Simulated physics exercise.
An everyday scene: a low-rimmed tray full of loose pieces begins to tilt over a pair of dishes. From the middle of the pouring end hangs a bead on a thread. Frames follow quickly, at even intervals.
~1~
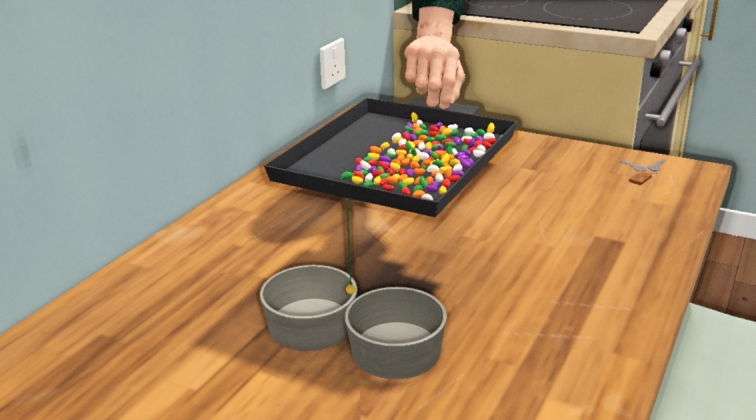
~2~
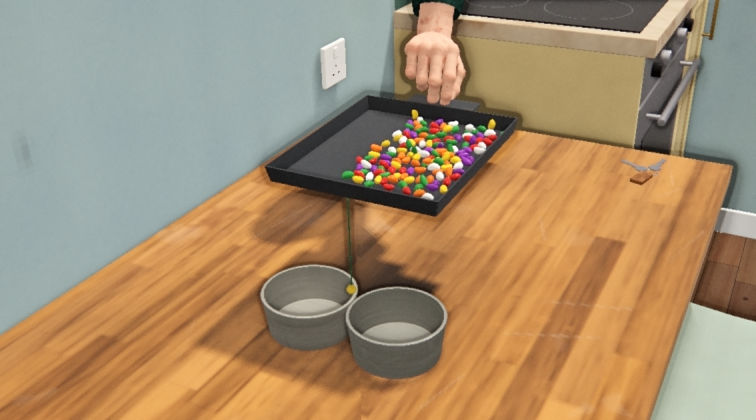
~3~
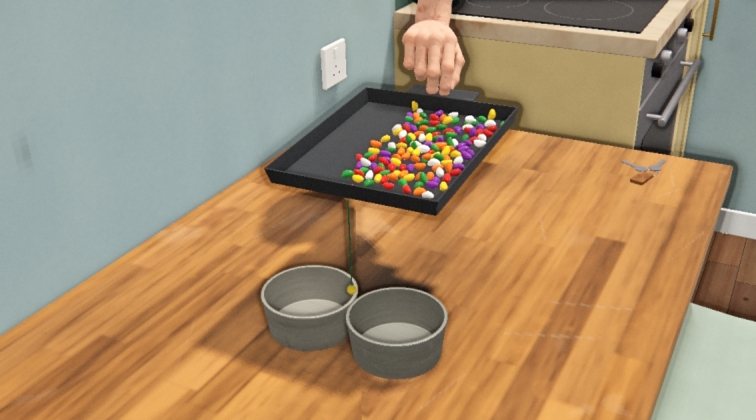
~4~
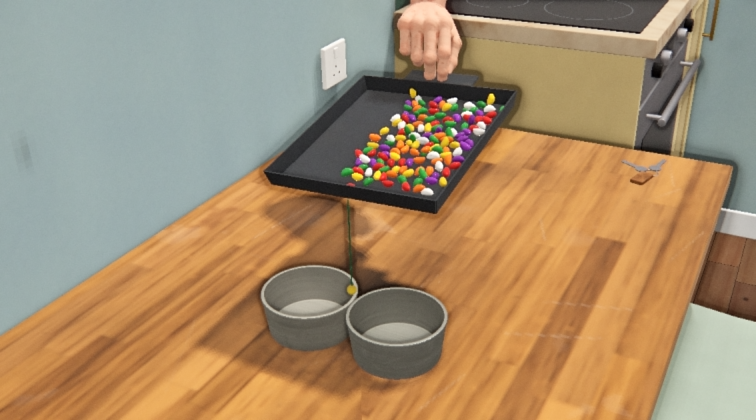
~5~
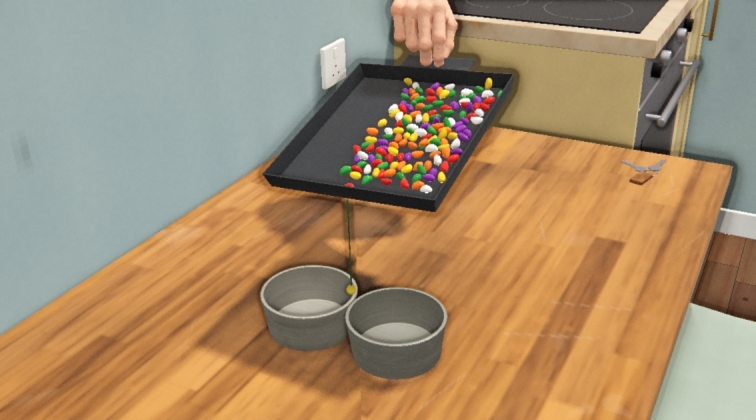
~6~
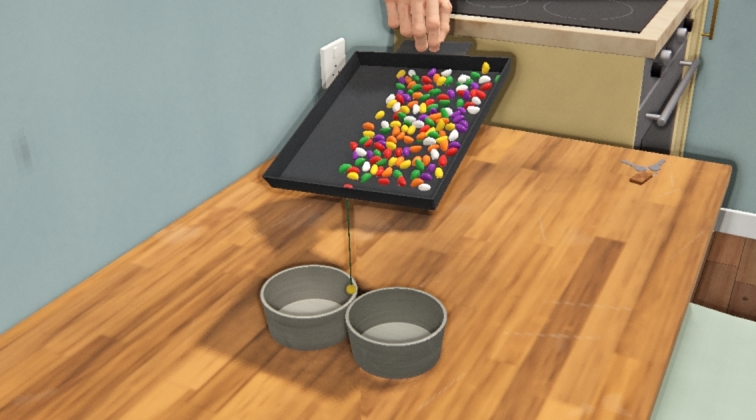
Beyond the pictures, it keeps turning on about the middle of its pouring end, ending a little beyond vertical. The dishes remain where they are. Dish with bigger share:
Left.
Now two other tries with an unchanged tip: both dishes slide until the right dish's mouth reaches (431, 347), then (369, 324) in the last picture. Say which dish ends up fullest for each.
Results - the dish on the left side first, the dish on the left side second.
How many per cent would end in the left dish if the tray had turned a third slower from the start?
Around 40 percent.
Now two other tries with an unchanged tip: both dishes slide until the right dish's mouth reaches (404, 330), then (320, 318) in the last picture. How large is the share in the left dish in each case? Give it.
It would be near 60 per cent first and near 20 per cent second.
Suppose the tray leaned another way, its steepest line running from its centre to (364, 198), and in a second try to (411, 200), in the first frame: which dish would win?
Results - the dish on the right side first, the dish on the right side second.
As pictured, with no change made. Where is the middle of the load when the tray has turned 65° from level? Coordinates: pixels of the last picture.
Around (343, 170).
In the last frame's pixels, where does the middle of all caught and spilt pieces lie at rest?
Once it all stops, the middle lies near (277, 357).
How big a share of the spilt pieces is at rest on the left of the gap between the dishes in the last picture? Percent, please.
90 per cent, roughly.
Soon, tray tipped steeply; nearly all on the tray; a stray few in the air.
A while on, tray tipped past a quarter turn; about half on the tray; a small part in the left dish; about a quarter outside both; about a quarter in the air.
Towards the end, tray tipped past a quarter turn; a stray few in the right dish; about a third in the left dish; about two thirds outside both.
Finally, tray tipped past a quarter turn; a stray few in the right dish; about a third in the left dish; about two thirds outside both.
